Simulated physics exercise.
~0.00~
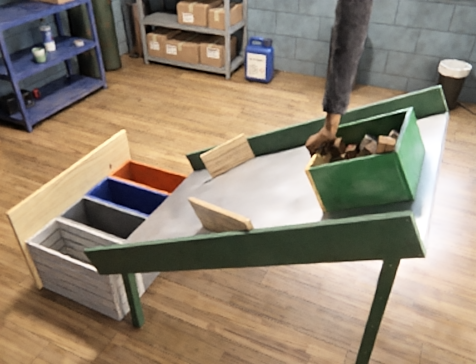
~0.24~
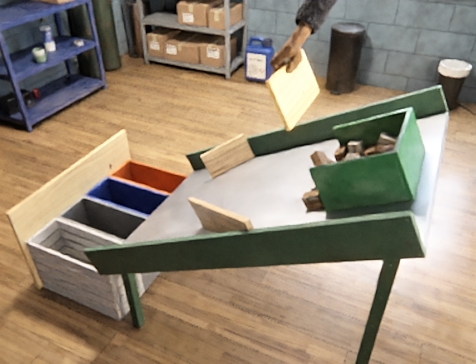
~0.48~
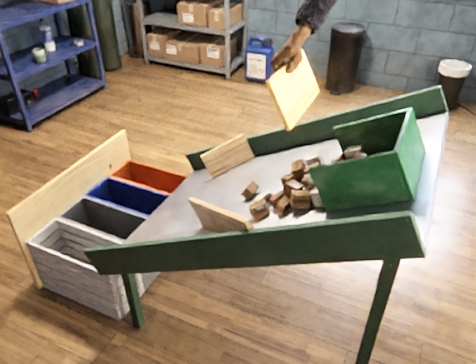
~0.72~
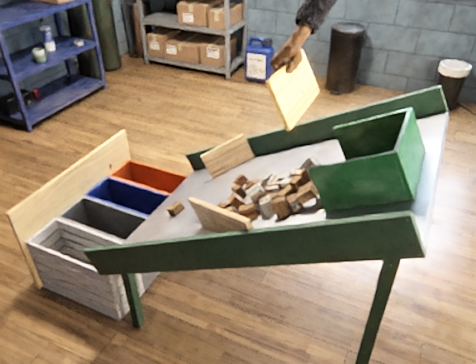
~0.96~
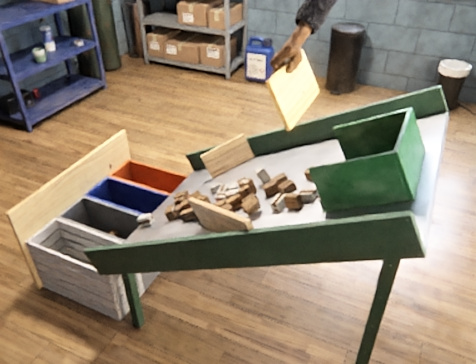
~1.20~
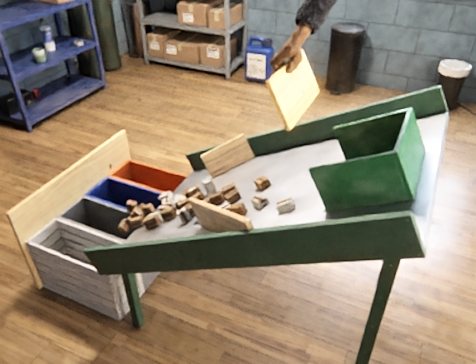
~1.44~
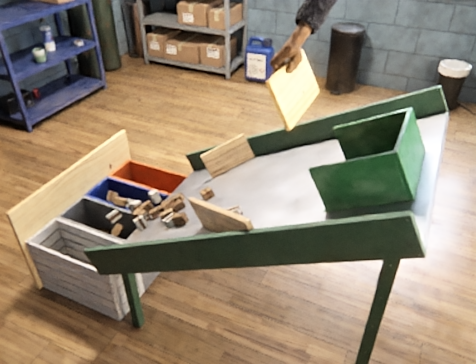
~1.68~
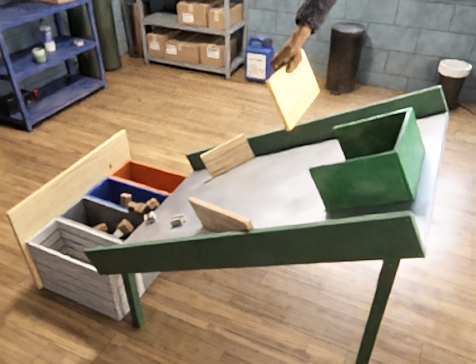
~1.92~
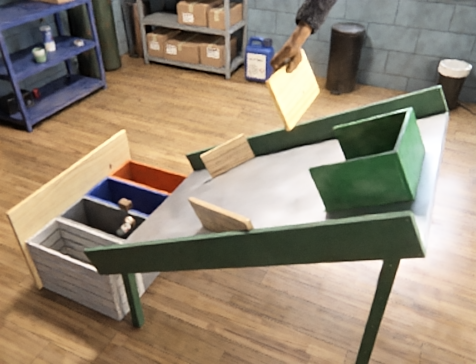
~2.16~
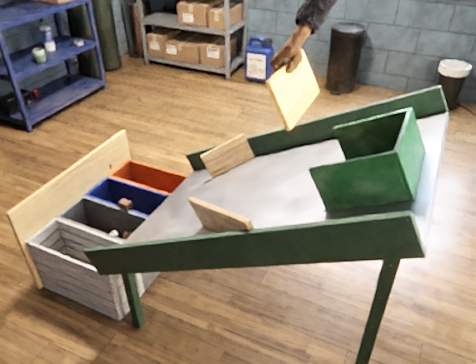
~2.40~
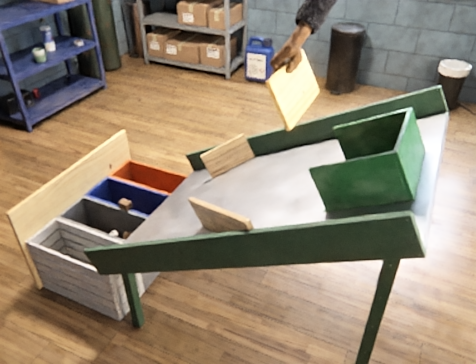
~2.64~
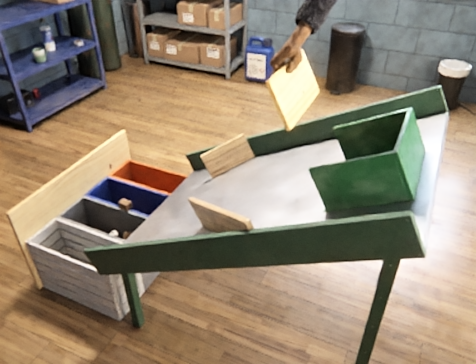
A hand lifts a board and small blocks slide down into grey and blue bins.
